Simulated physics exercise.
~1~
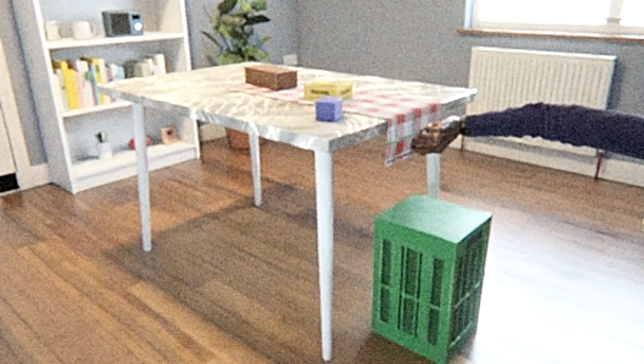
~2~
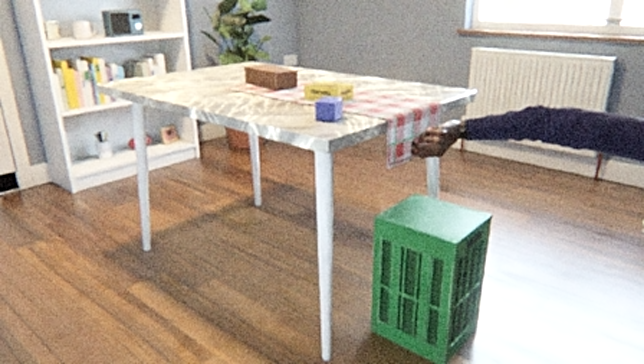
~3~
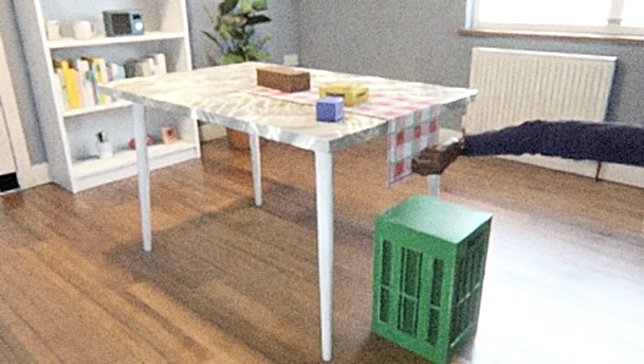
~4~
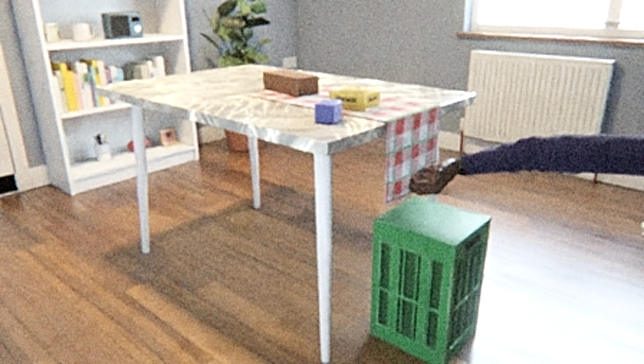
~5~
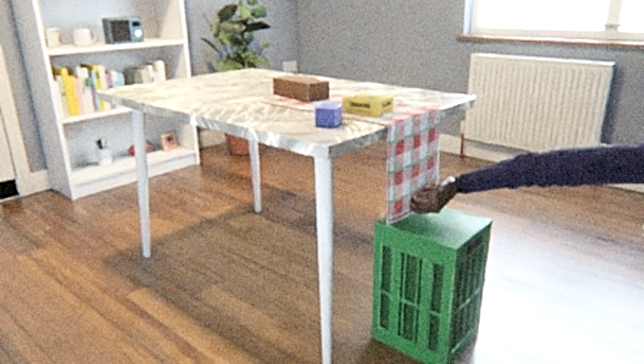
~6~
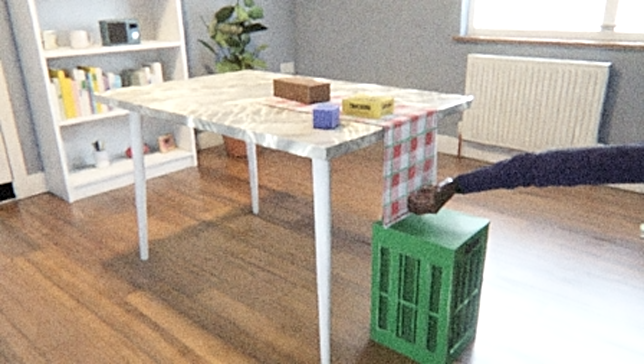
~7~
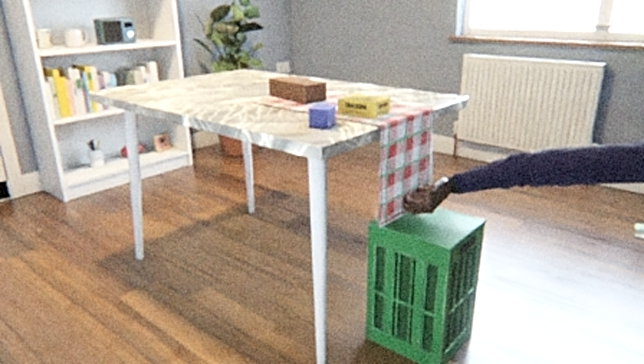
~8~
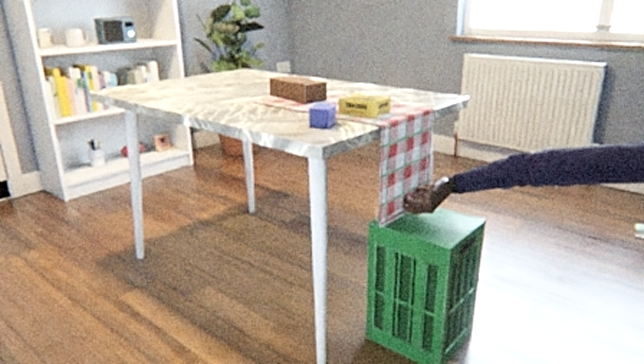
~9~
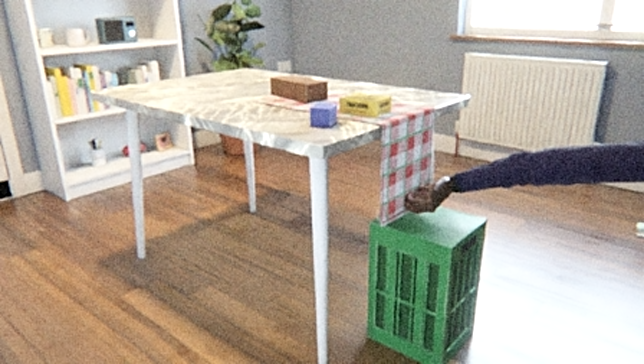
The clip shows a hand pulling a red checked tablecloth down over a table's edge, carrying a yellow packet and a brick rightward while a blue block stays put. The cloth's hem reaches the green crate below, and all three objects remain on the table.
